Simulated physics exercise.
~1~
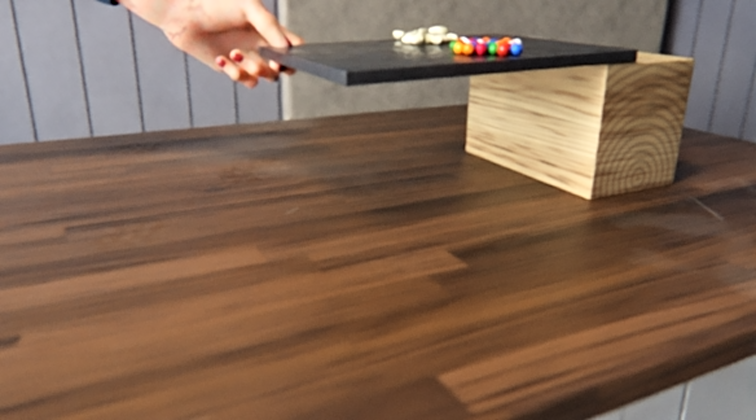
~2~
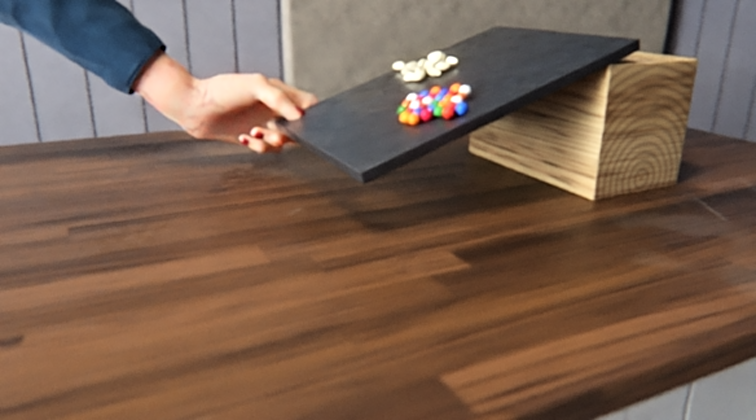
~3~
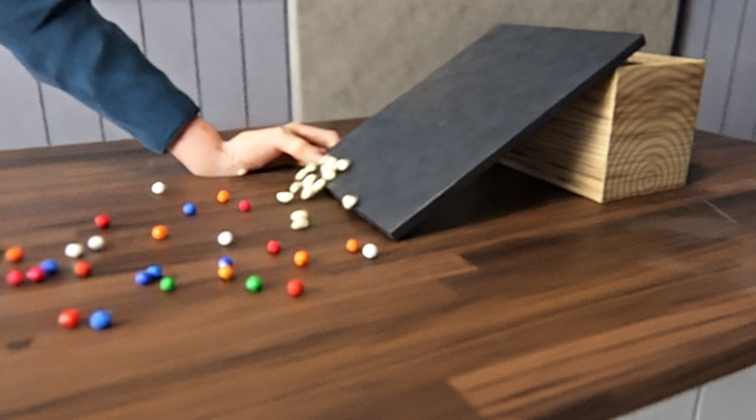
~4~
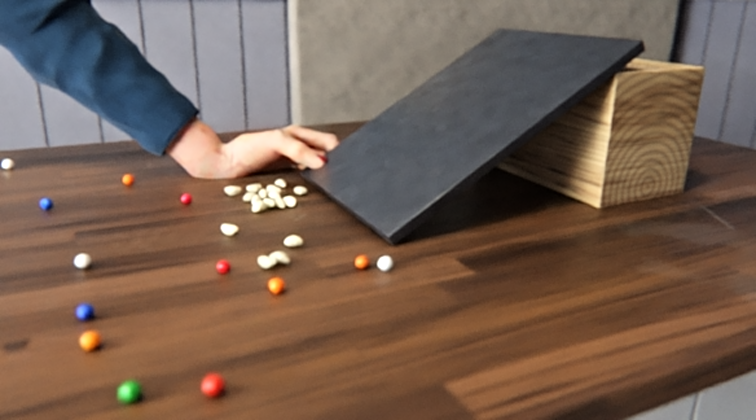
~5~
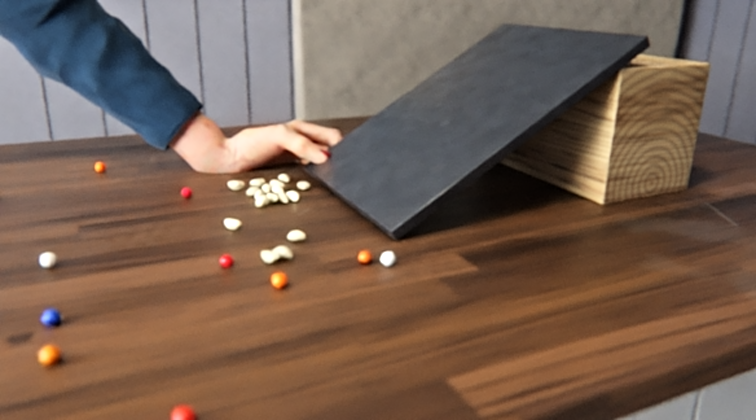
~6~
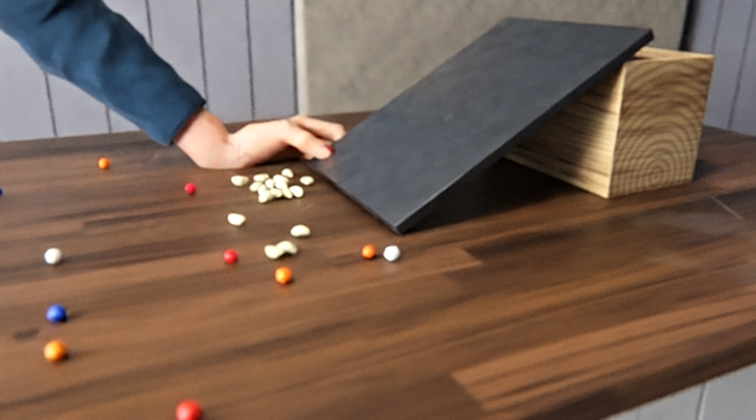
A hand lowers a black board, and colorful balls roll farther than the pale beans.
